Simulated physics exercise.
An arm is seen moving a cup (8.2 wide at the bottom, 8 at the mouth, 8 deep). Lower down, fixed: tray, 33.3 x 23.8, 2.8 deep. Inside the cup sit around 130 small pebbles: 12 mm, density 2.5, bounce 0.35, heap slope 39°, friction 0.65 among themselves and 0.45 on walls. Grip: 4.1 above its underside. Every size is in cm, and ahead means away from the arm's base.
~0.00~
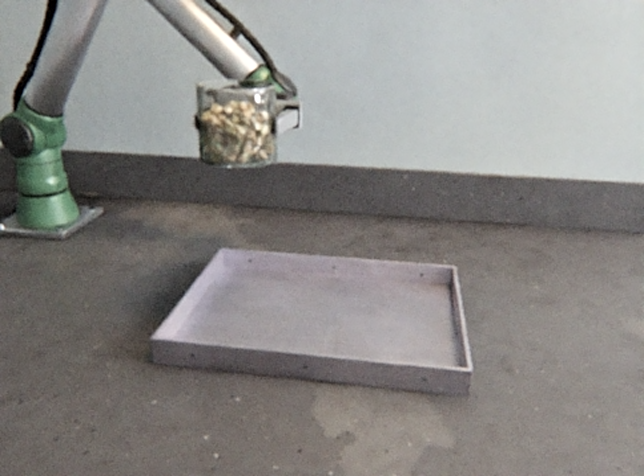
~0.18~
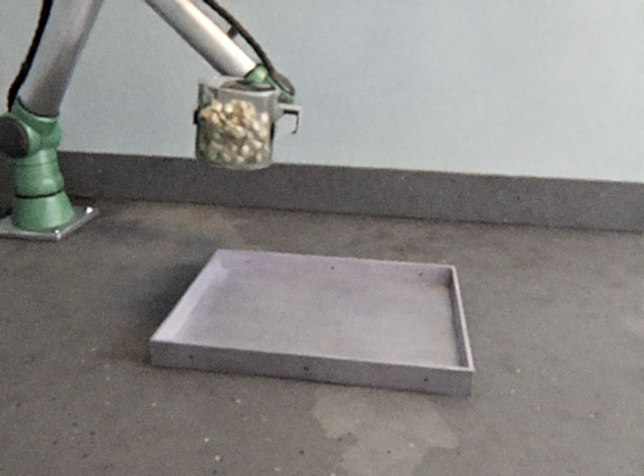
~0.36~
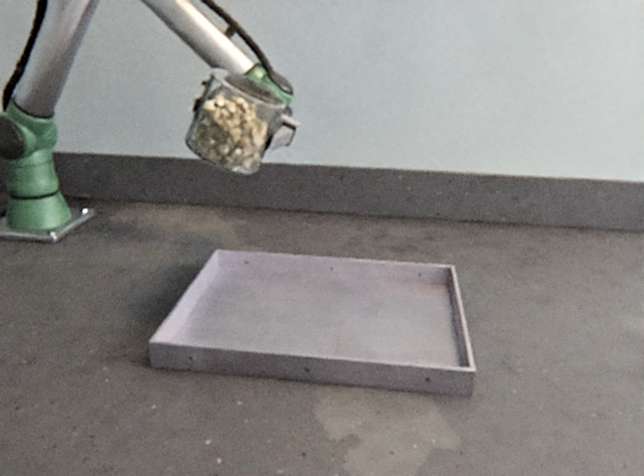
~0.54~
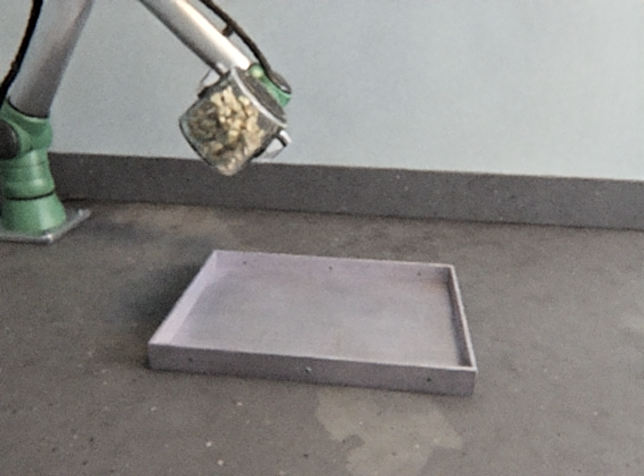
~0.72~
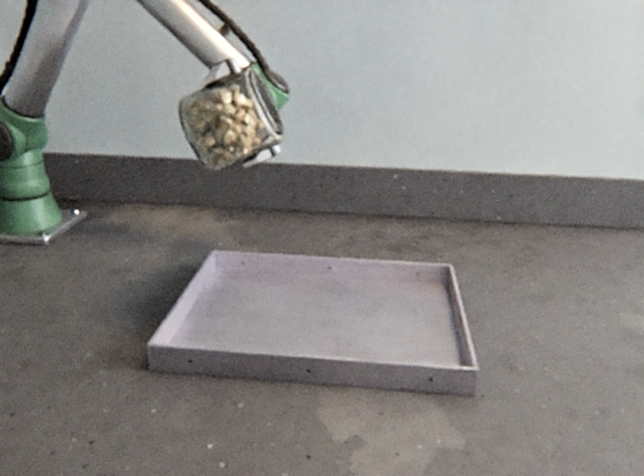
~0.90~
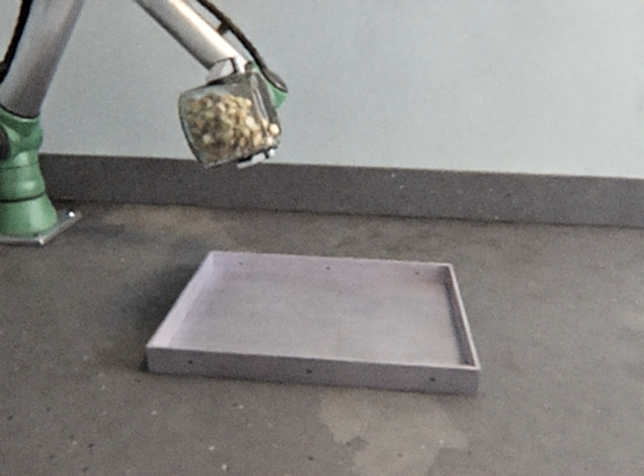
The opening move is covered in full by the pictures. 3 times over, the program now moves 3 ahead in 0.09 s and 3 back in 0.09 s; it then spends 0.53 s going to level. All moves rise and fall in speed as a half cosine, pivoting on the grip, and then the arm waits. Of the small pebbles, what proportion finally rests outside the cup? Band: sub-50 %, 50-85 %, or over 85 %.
Band: Sub-50 %.
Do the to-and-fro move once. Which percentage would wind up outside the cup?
Then roughly 15 percent.
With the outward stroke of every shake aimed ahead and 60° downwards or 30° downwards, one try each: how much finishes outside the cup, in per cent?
First try about 5 %, second try about 10 %.
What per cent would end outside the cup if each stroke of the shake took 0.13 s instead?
It would be near 10 per cent.
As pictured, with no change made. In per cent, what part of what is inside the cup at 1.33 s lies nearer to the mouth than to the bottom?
Around 40 percent.
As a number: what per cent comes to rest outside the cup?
Estimate: Roughly 35 %.
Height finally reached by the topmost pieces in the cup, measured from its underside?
Around 5.5 cm up.
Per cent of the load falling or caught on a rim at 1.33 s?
14 per cent.
After 1.33 s, tilted 71° forward, highest piece 25 above the table; 101 in the cup, 14 in the tray, 19 in flight or on a rim.
After 1.76 s, tilted 25° forward, highest piece 27 above the table; 86 in the cup, 48 in the tray.
After 2.17 s, level, highest piece 28 above the table; 86 in the cup, 48 in the tray.
After 3.22 s, level, highest piece 26 above the table; 86 in the cup, 48 in the tray.
At rest, 86 in the cup, 48 in the tray. That is 36 % outside the cup.
